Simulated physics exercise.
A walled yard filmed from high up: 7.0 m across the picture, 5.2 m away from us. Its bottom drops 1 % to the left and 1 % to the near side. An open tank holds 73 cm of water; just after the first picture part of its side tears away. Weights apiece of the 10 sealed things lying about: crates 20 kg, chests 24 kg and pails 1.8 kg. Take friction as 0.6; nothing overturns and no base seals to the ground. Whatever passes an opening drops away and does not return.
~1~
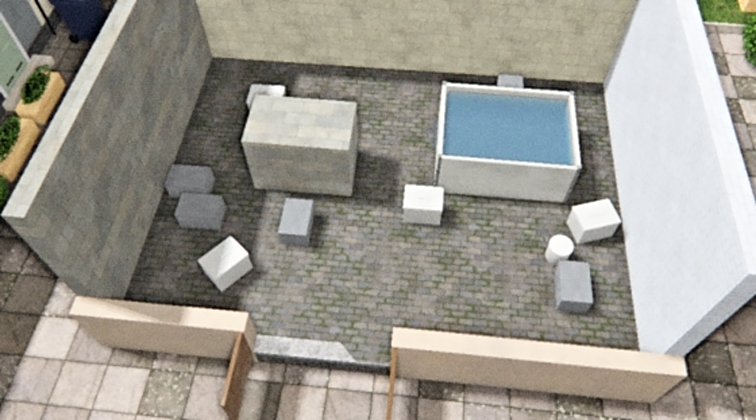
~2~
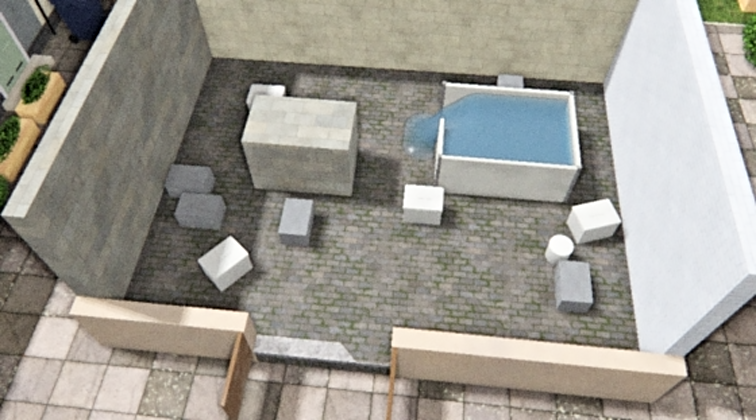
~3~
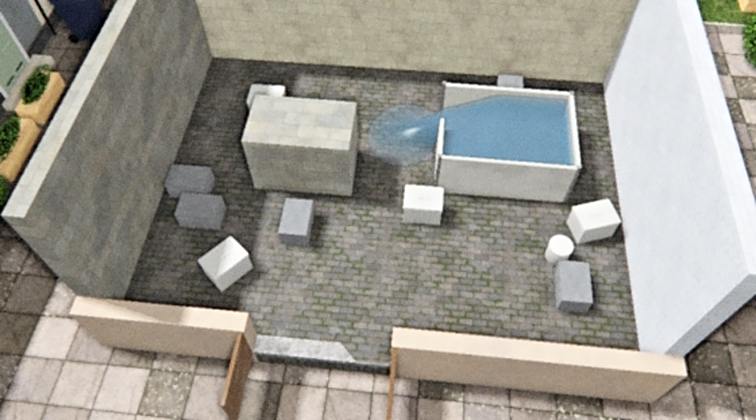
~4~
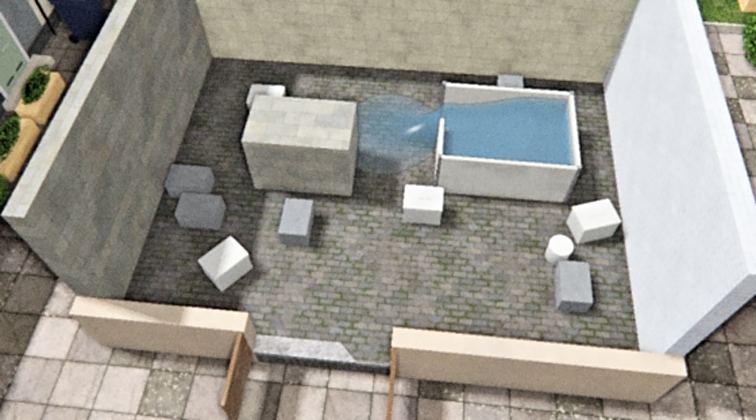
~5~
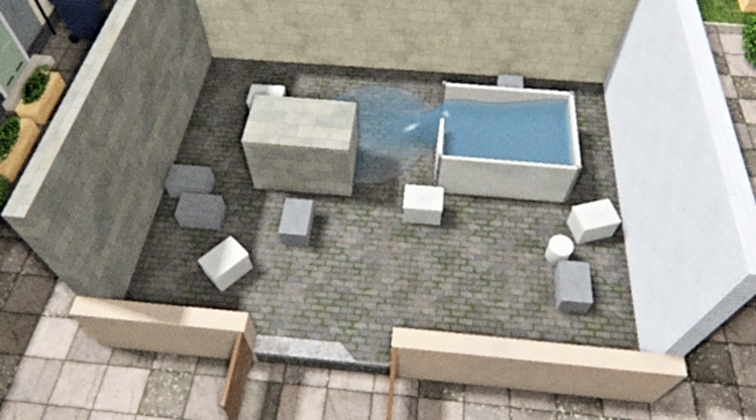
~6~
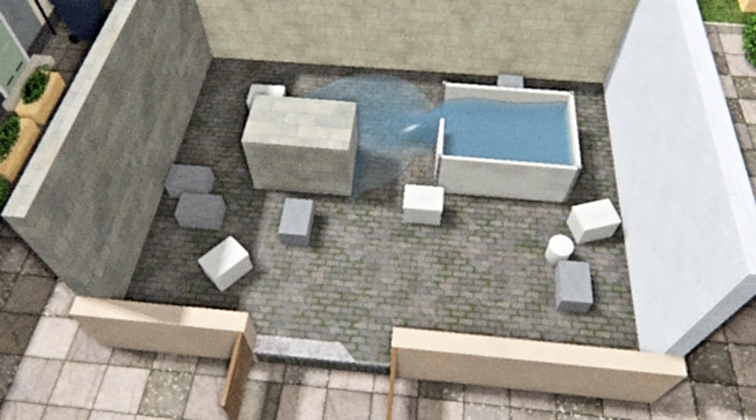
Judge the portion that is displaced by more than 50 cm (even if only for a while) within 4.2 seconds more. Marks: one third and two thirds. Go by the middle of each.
That comes to less than a third.
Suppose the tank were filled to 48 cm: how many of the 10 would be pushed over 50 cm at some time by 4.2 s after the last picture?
In that case 0 of them.
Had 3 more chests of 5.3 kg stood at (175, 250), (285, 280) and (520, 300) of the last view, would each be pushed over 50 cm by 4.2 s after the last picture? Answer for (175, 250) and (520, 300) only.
In turn: Past it, less.
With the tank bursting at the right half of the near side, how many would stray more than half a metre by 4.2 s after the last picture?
Then 5.
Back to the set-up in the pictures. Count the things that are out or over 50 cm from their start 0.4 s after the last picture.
By then 0.
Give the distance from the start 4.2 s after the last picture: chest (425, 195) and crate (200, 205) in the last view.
In that order: 0 cm, 100 cm.
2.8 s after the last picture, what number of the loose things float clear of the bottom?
At that moment 1.
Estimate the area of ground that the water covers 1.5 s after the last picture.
Some 16 m2.
Then, 0.4 s after the last picture 0 of 10 are over 50 cm from their spots; 0 afloat.
Then, 1.5 s after the last picture 1 of 10 are over 50 cm from their spots; 0 afloat.
Then, 2.8 s after the last picture 1 of 10 are over 50 cm from their spots; 1 afloat.
Then, 4.2 s after the last picture 3 of 10 are over 50 cm from their spots, and 3 have been at some point; 2 afloat.
